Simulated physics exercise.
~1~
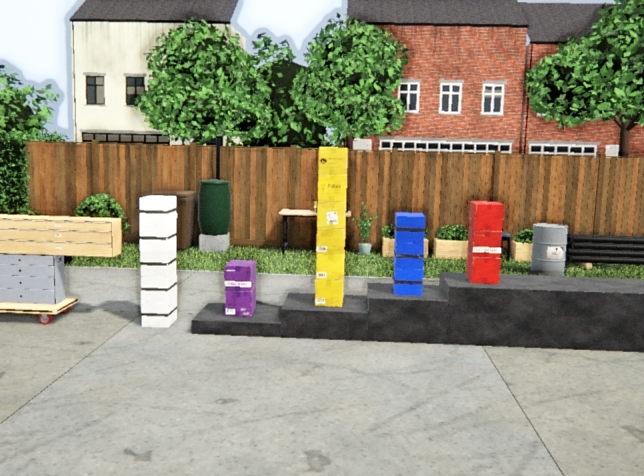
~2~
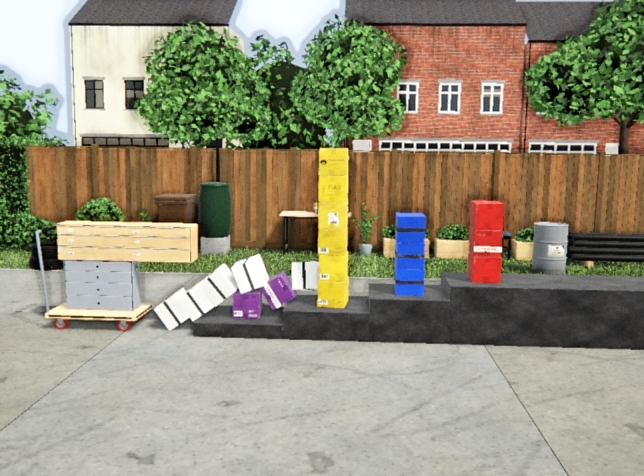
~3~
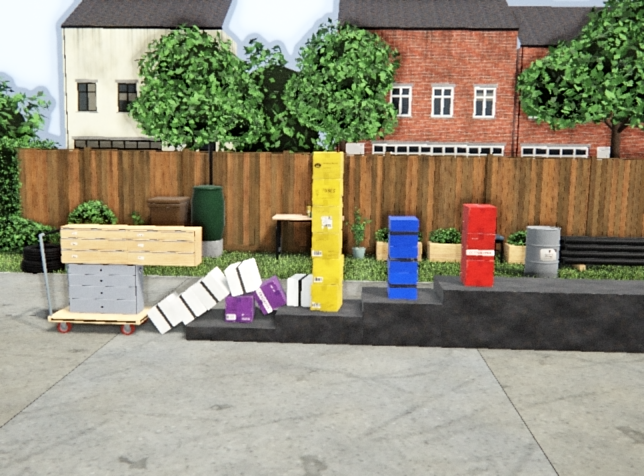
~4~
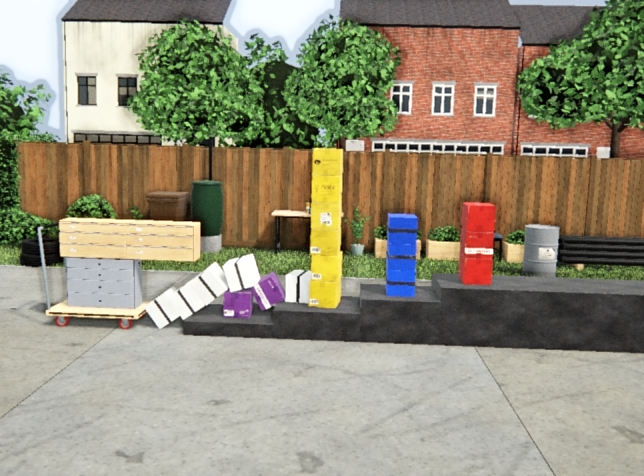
To begin with, a tall white stack of cartons stands on the paving at left, with purple, yellow, blue and red stacks on dark rising steps beside it. A trolley carrying a jutting wooden case rolls in from the left and reaches the white stack. The white cartons topple to the right in a slanting row, falling over the short purple stack and tipping its top carton steeply. A few white cartons come to rest near the foot of the yellow stack. The trolley stops beside the fallen row, while the yellow, blue and red stacks remain upright.
